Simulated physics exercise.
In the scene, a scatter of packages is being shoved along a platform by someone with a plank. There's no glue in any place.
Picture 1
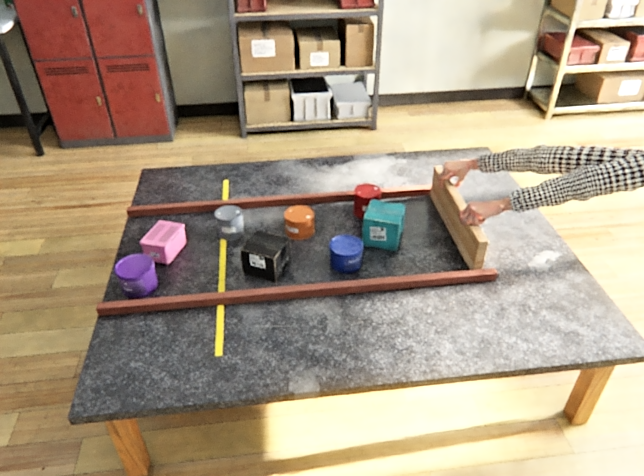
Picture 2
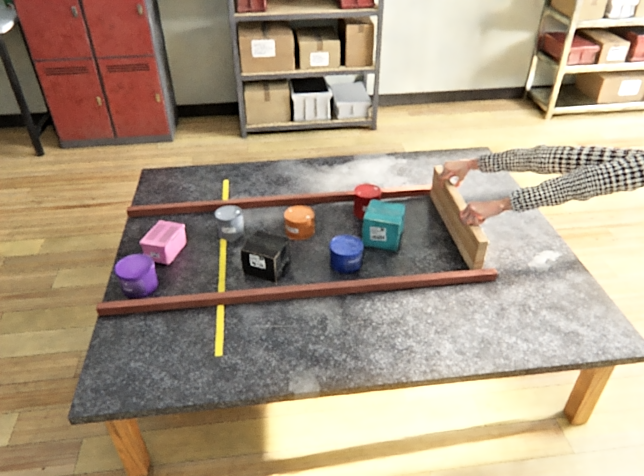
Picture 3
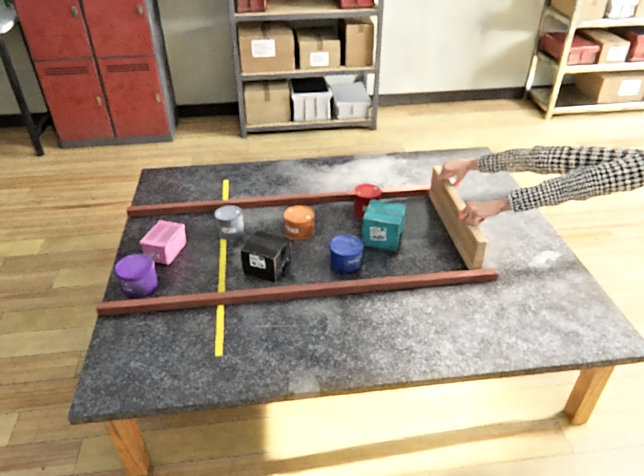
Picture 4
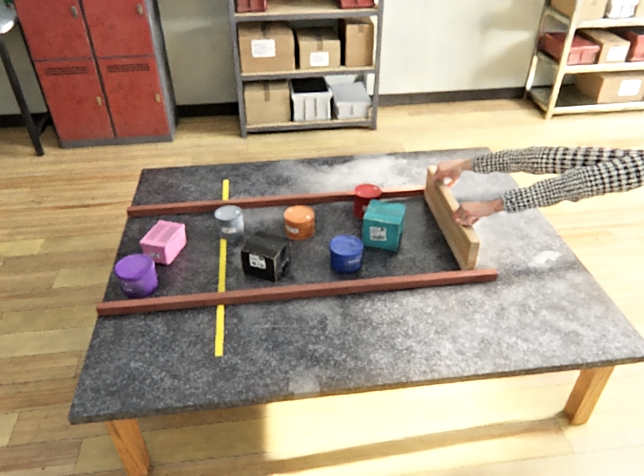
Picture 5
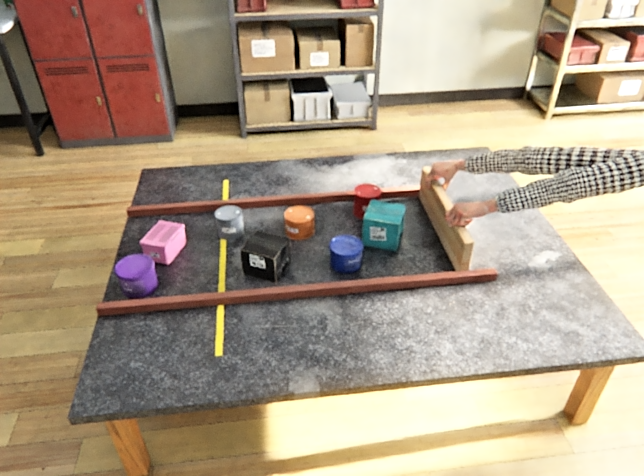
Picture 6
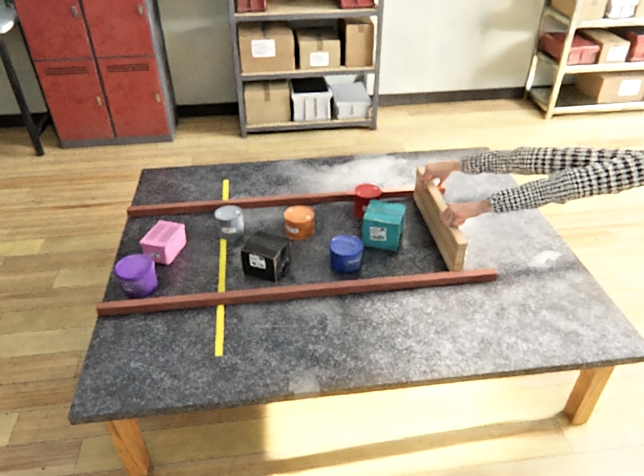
In a room with red lockers and shelves of boxes along the wall, a speckled dark table is seen from above at an angle by a still camera. Between two reddish rails sit purple, pink, grey, black, orange, blue, red and turquoise containers, with yellow tape crossing toward the left. Two checkered-sleeved arms at right hold a wooden plank still, then slide it slightly left, while the containers stay put.
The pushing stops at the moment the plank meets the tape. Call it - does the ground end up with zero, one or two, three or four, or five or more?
The ground ends up with zero.
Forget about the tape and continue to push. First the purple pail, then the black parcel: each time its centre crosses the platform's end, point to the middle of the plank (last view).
Near (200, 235), then near (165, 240).
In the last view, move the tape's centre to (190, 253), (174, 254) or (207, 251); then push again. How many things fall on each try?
In order, 1, 1 and 0.
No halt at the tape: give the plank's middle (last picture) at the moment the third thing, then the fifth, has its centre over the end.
(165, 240), later (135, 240).
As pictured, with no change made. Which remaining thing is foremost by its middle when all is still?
It's the purple pail that ends nearest.
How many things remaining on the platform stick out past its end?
Overhang count: 0.
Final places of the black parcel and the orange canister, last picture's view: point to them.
The black parcel stops around (167, 270); the orange canister around (208, 227).
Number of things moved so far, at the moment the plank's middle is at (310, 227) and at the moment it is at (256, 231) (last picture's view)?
I count 5 first and 6 after.
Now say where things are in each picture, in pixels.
The first frame shows purple pail (137, 276); pink tote (164, 243); grey canister (230, 223); plank (456, 216); tape (223, 250).
The second frame shows pink tote (164, 243); turquoise parcel (384, 225).
The third frame shows grey canister (230, 223); red canister (367, 201).
The fourth frame shows purple pail (137, 276); black parcel (267, 256).
The fifth frame shows pink tote (164, 243); orange canister (300, 222).
The sixth frame shows purple pail (137, 276); pink tote (164, 243); grey canister (230, 223); plank (438, 217); tape (223, 250).
Soon after, none off yet; purple pail at rest near (137, 276); pink tote at rest near (164, 243); grey canister at rest near (230, 223).
In the end, the number that fall off is zero.
